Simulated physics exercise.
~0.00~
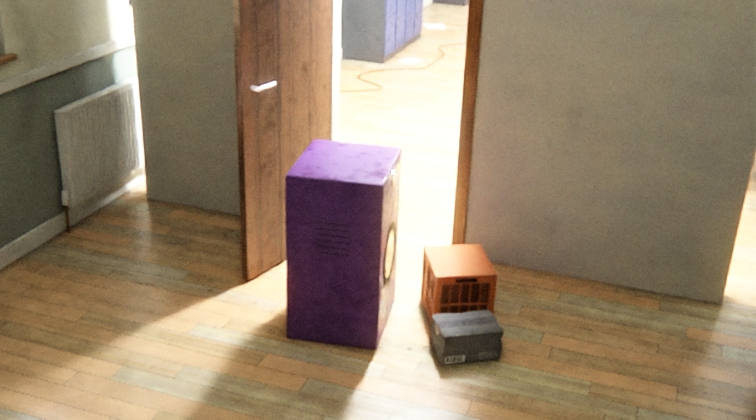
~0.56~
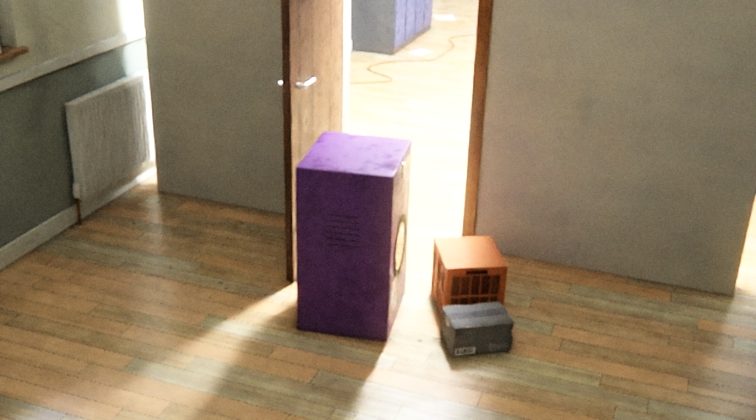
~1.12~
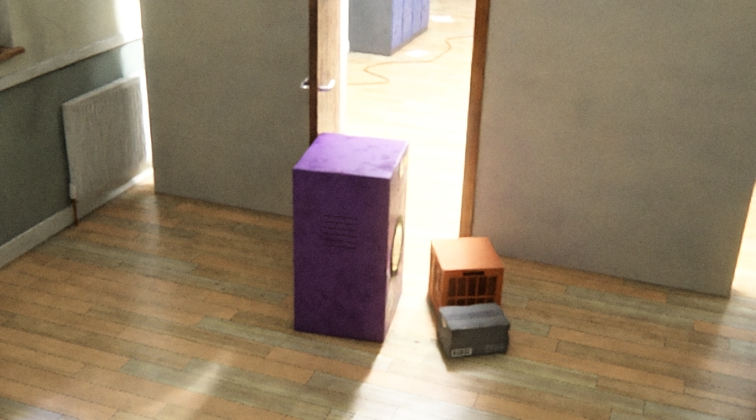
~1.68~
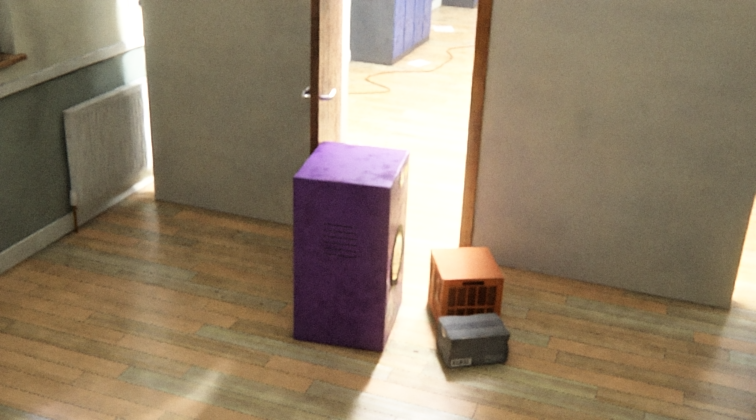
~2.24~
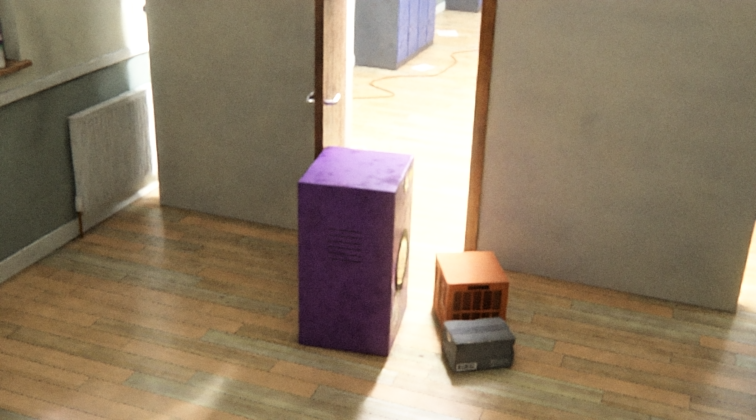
The wooden door swings partway towards its frame and stops behind the still purple appliance.
